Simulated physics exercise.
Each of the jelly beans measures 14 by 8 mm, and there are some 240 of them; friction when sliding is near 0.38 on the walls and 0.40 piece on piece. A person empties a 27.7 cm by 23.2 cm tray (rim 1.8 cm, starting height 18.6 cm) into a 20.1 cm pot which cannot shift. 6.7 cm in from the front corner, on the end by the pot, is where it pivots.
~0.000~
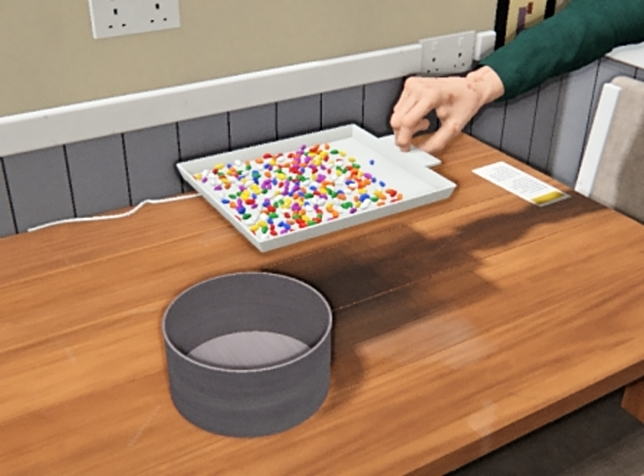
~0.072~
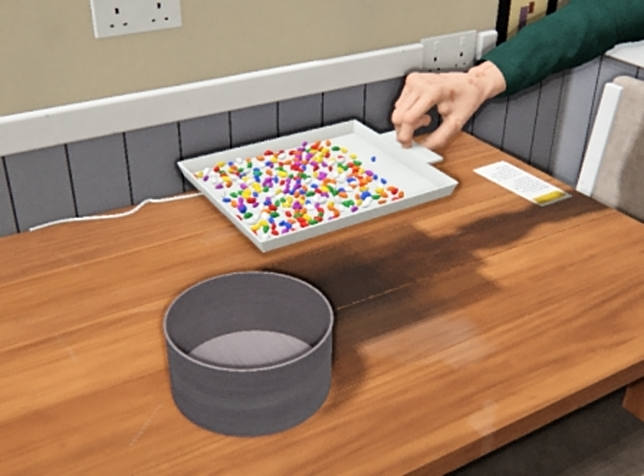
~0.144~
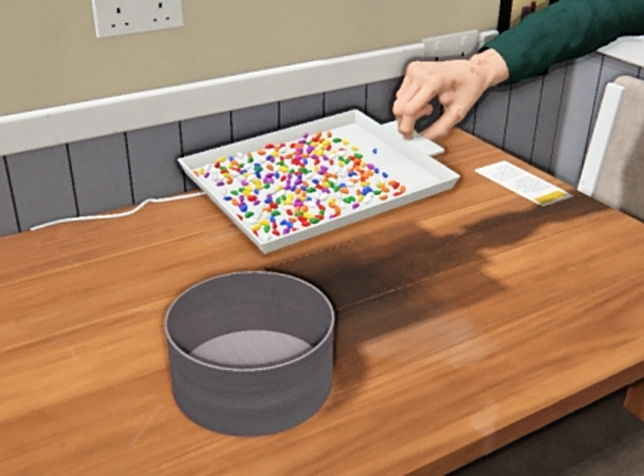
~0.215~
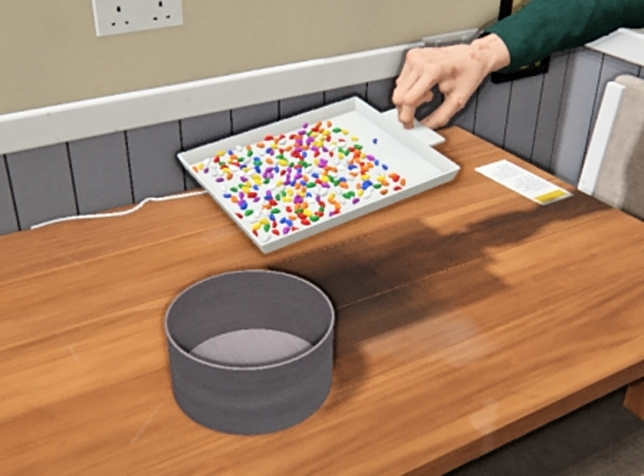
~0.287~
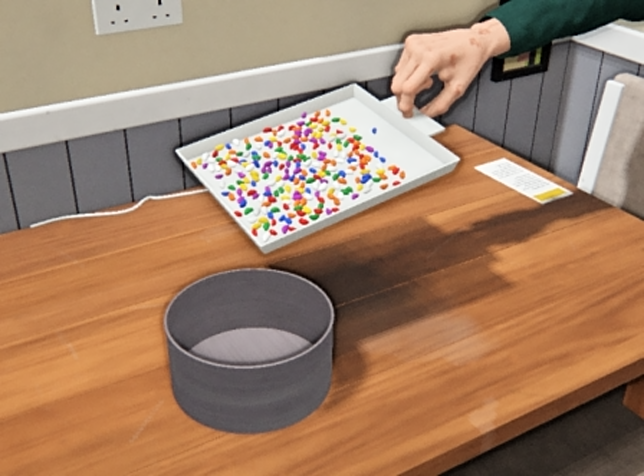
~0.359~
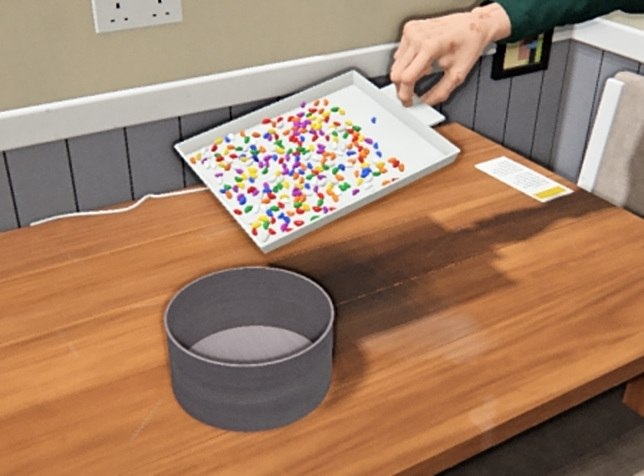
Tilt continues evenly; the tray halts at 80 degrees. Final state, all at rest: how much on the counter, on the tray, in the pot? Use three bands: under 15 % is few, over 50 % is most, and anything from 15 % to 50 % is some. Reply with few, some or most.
Counter: Few, tray: Few, pot: Most.
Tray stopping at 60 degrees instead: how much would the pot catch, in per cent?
60 per cent.
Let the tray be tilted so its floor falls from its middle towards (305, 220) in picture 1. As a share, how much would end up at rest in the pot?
95 %.
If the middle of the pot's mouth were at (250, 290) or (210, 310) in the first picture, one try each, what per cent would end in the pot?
Estimates: 95 % and 95 %, in that order.
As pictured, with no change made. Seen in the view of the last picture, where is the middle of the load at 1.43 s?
Load centre, approx.: (256, 221) px.
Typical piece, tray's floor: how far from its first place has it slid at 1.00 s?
By then it sits near 7 cm from where it began.
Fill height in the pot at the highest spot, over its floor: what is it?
Top level: Approx. 2.0 cm.
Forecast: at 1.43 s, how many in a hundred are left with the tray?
Around 85 percent.
After 1.00 s, tilt 45 degrees; the tray holds 100 %, the pot 0 %.
After 1.43 s, tilt 66 degrees; the tray holds 85 %, the pot 10 %.
Then, at 1.94 s, tilt 80 degrees; the tray holds 5 %, the pot 90 %.
At rest (2.9 s), counter 0 %, tray 0 %, pot 100 %.
